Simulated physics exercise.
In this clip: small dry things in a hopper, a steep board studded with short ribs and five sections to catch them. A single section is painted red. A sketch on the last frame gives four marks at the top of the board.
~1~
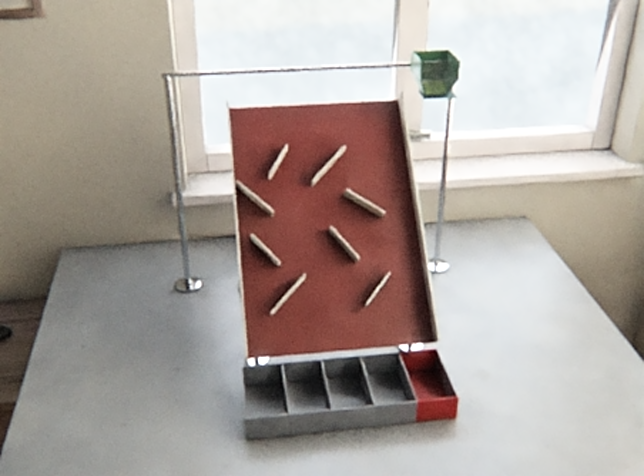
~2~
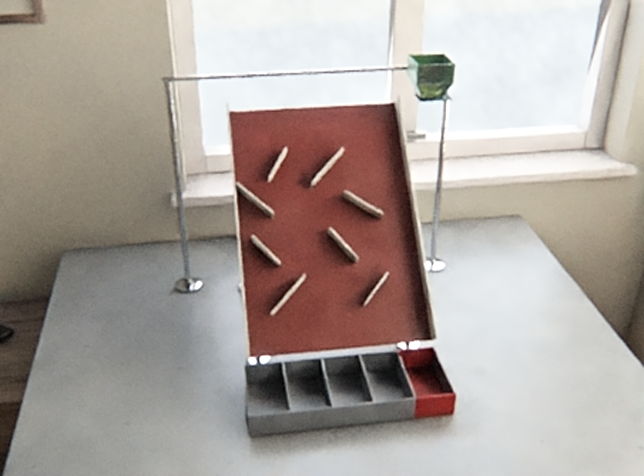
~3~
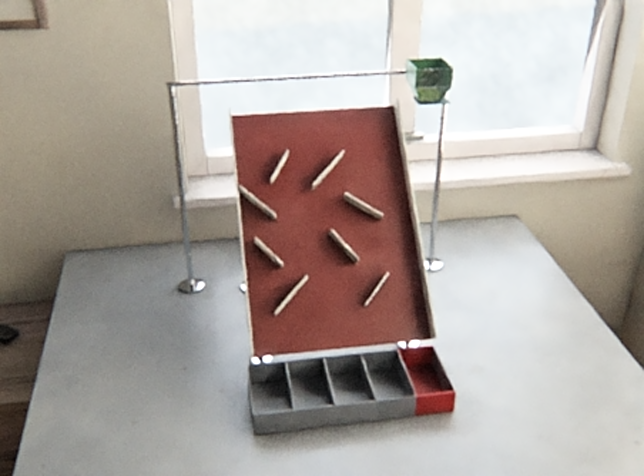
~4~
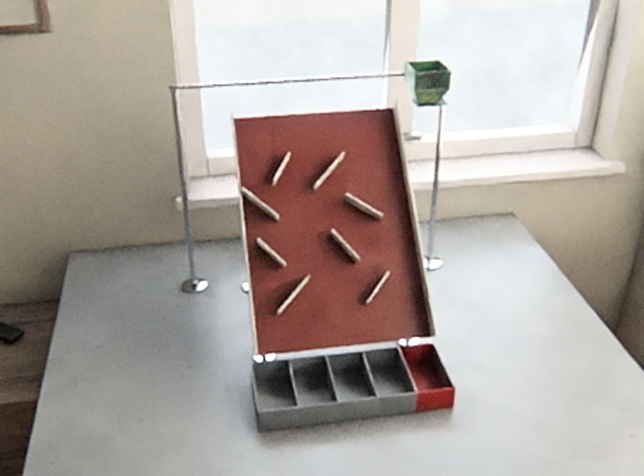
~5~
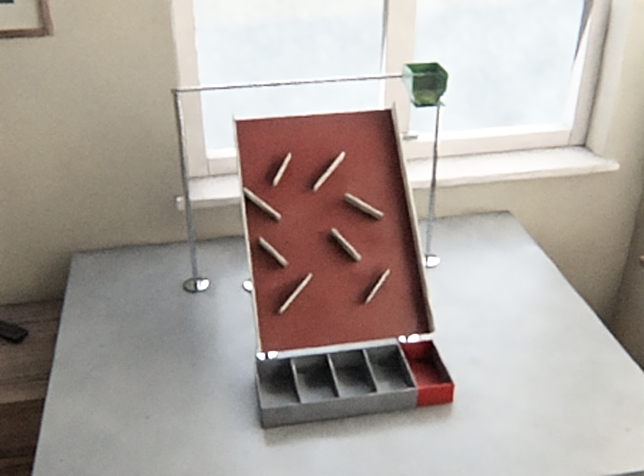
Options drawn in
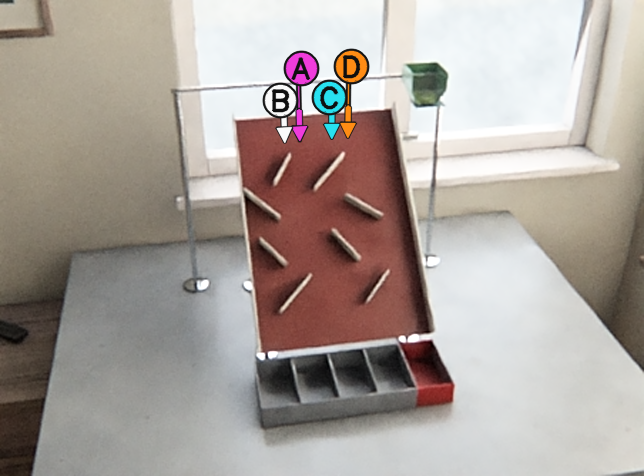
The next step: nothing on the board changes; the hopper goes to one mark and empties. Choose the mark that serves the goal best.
D works best here.
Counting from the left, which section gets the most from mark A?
It is the first one.
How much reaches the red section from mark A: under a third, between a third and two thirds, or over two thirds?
Under a third.
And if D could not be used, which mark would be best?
That is mark C.
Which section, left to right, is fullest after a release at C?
The first from the left.
On the marked copy, mark A meets the board at (299, 135); mark B meets the board at (284, 137); mark C meets the board at (331, 133); mark D meets the board at (347, 132).
For mark A, not one piece in the red section, every piece in other sections.
For mark B, not one piece in the red section, almost all in other sections, just a few outside the box.
For mark C, roughly a third in the red section, roughly two thirds in other sections, just a few outside the box.
For mark D, the larger part in the red section, roughly a quarter in other sections.
